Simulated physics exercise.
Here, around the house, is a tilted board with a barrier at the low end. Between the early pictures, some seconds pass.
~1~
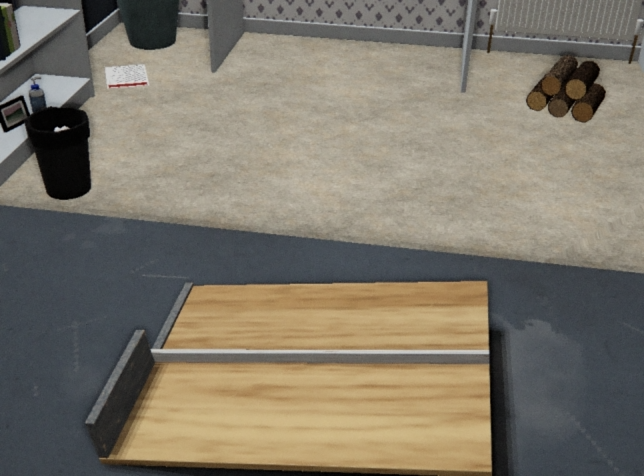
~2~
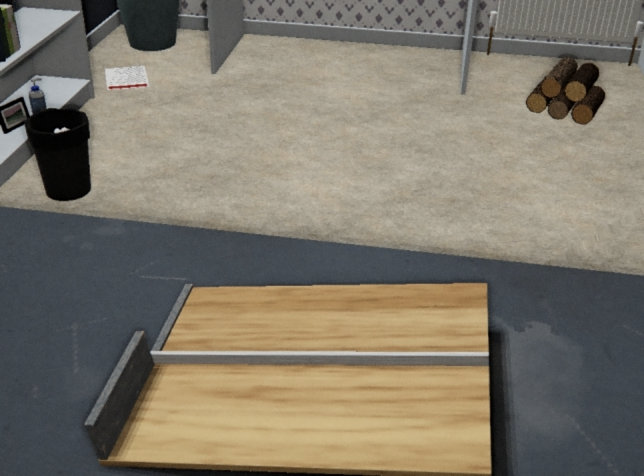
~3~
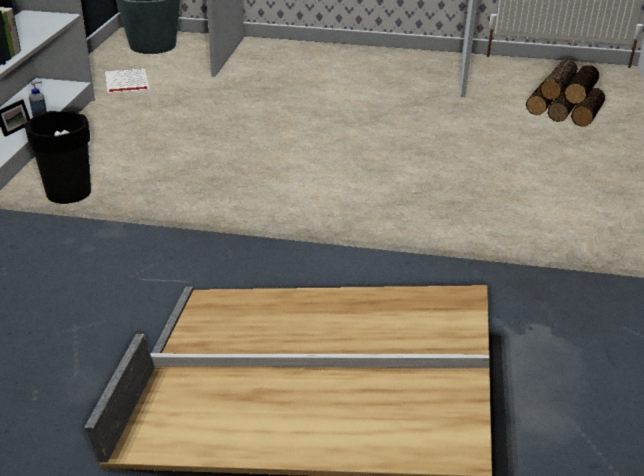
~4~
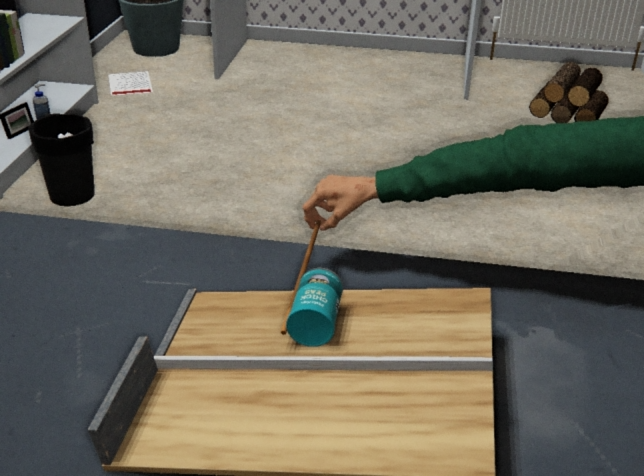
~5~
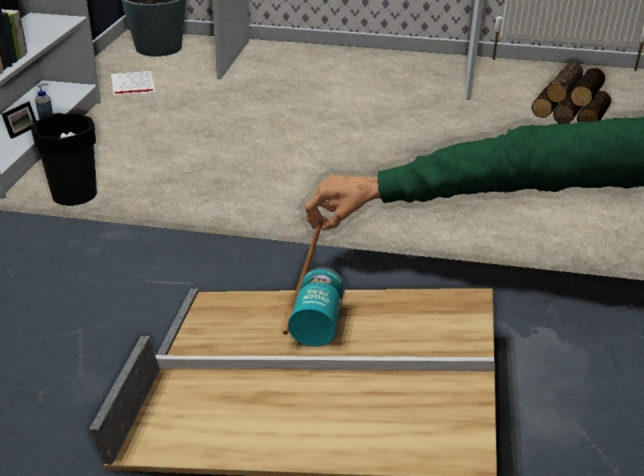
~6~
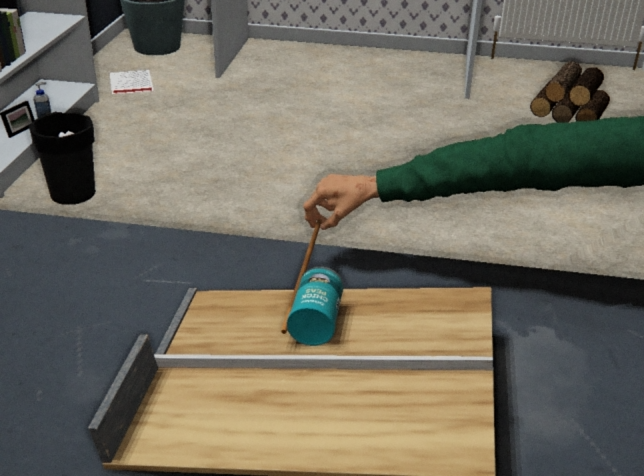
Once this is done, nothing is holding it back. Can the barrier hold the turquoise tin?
Over the edge.
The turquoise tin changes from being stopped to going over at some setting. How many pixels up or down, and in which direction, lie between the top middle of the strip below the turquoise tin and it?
Up, by 4 pixels.
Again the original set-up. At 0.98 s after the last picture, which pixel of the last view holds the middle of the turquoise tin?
Close to (106, 307).
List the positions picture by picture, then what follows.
Board (309, 347), in the first picture.
Board (308, 349), in the second picture.
Board (309, 351), in the third picture.
Held back by the stick; turquoise tin (316, 306); board (312, 354), in the fourth picture.
Held back by the stick; turquoise tin (318, 306); board (314, 354), in the fifth picture.
Held back by the stick; turquoise tin (317, 305); board (312, 353), in the sixth picture.
Then, 0.54 s later than the last frame, turquoise tin rolling on the board near (242, 307).
Then, 0.98 s later than the last frame, turquoise tin off the board near (105, 307).
Then, 1.34 s later than the last frame, turquoise tin off the board.
When it is over, the turquoise tin rolls off the board.
